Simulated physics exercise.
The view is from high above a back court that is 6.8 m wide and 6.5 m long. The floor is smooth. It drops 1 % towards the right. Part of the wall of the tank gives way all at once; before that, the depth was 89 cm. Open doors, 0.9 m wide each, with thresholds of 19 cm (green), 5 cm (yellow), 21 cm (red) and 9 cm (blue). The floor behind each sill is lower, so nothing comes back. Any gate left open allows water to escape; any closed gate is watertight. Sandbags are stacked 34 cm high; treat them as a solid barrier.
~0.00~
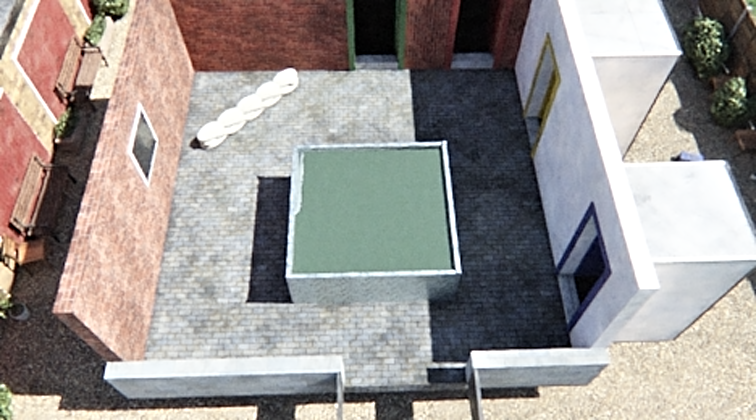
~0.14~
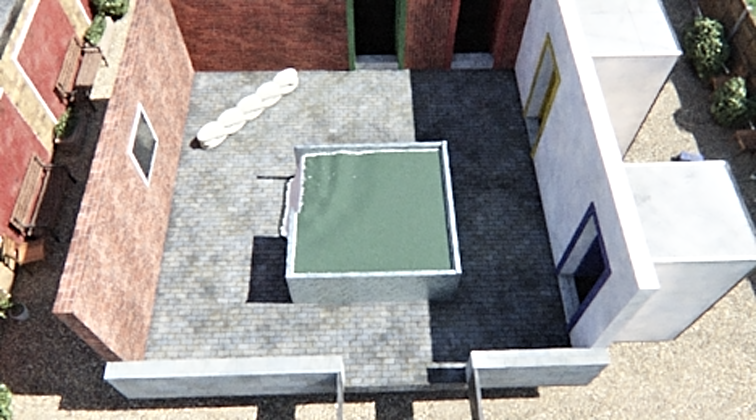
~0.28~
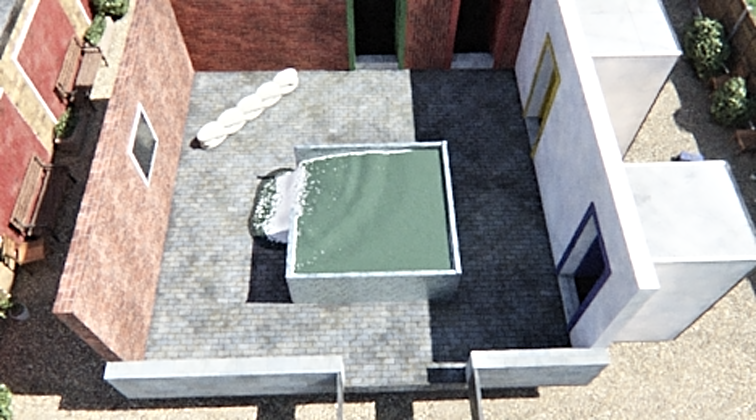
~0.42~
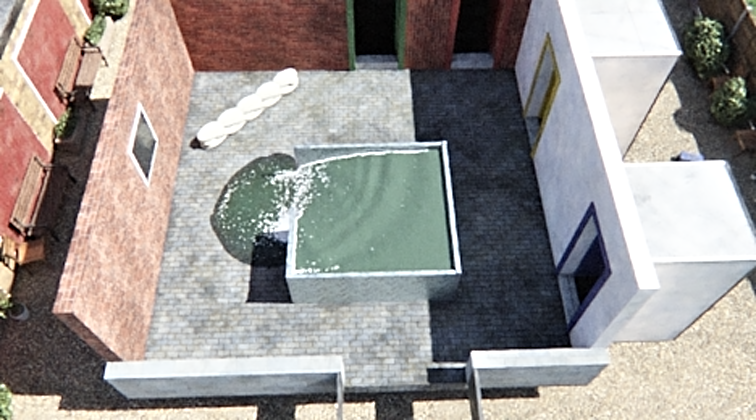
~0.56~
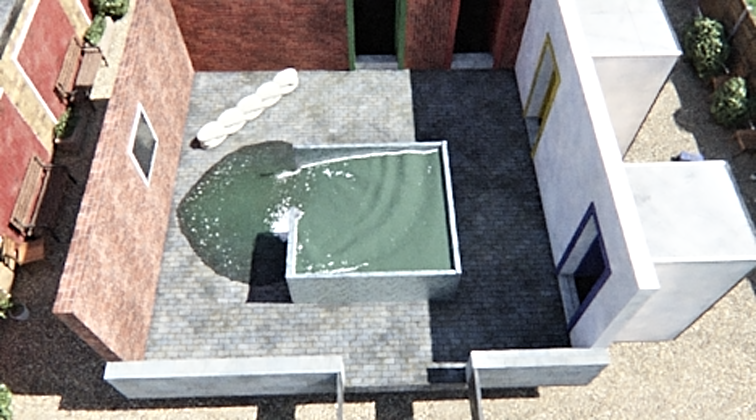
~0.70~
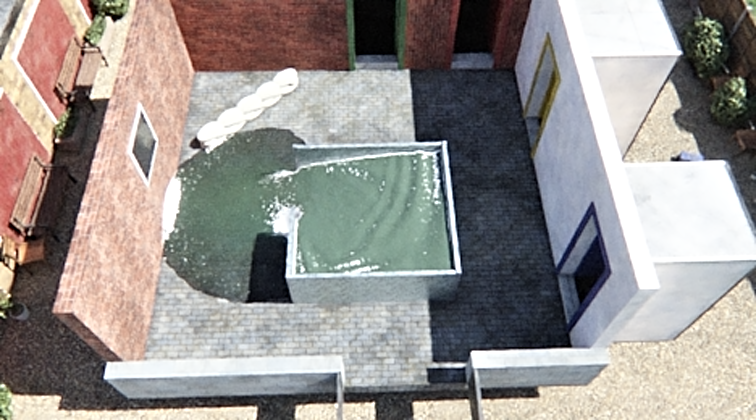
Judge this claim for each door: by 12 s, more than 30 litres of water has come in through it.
In order: Green door: Short of the limit; yellow door: Beyond the limit; red door: Short of the limit; blue door: Beyond the limit.
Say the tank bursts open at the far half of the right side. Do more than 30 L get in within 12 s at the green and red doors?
Compared with the limit, green is lower and red is higher.
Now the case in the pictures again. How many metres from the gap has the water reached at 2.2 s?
Distance: Approx. 4.2 m.
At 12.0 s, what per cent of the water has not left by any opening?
Close to 84 in a hundred remains.
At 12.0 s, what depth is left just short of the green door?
Roughly 7.0 centimetres.
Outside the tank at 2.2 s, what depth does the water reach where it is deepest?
It gets to some 49 cm.
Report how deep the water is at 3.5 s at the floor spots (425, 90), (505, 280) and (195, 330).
5, 0, 17 cm.
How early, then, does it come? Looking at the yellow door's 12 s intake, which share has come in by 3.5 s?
Roughly 0 percent is in by then.
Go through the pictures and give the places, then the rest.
The first picture shows still water, 89 cm deep, in the tank at (372, 208).
In the second picture, water pours out at (300, 199) and has run 0.7 m, to (289, 238); typically 7 cm deep outside, 89 cm at the tank's back.
In the third picture, water pours out at (300, 199) and has run 1.0 m, to (255, 233); typically 13 cm deep outside, 89 cm at the tank's back.
In the fourth picture, the front is at (216, 222), 1.5 m from the gap at (300, 201); 2.6 m2 of floor is under water; 89 cm left at the back of the tank.
In the fifth picture, water pours out at (300, 200) and has run 2.1 m, to (182, 220); typically 7 cm deep outside, 89 cm at the tank's back.
In the sixth picture, the front is at (177, 172), 2.5 m from the gap at (300, 200); 6.7 m2 of floor is under water; 85 cm left at the back of the tank.
After 1.4 s water covers 25 % of the floor and is deepest (51 cm) near (179, 161); green door not reached, yellow door not reached, red door not reached, blue door not reached.
After 2.2 s water covers 35 % of the floor and is deepest (49 cm) near (169, 218); green door not reached, yellow door not reached, red door not reached, blue door not reached.
After 3.5 s water covers 60 % of the floor and is deepest (36 cm) near (143, 365); green door 10 cm at the sill, 0 L in, yellow door not reached, red door not reached, blue door not reached.
After 7.0 s water covers 95 % of the floor and is deepest (24 cm) near (561, 332); green door 10 cm at the sill, 0 L in, yellow door 12 cm at the sill, 47 L in, red door 13 cm at the sill, 0 L in, blue door 19 cm at the sill, 100 L in.
After 12.0 s water covers 95 % of the floor and is deepest (20 cm) near (529, 170); green door 7 cm at the sill, 0 L in, yellow door 13 cm at the sill, 182 L in, red door 17 cm at the sill, 0 L in, blue door 16 cm at the sill, 303 L in.
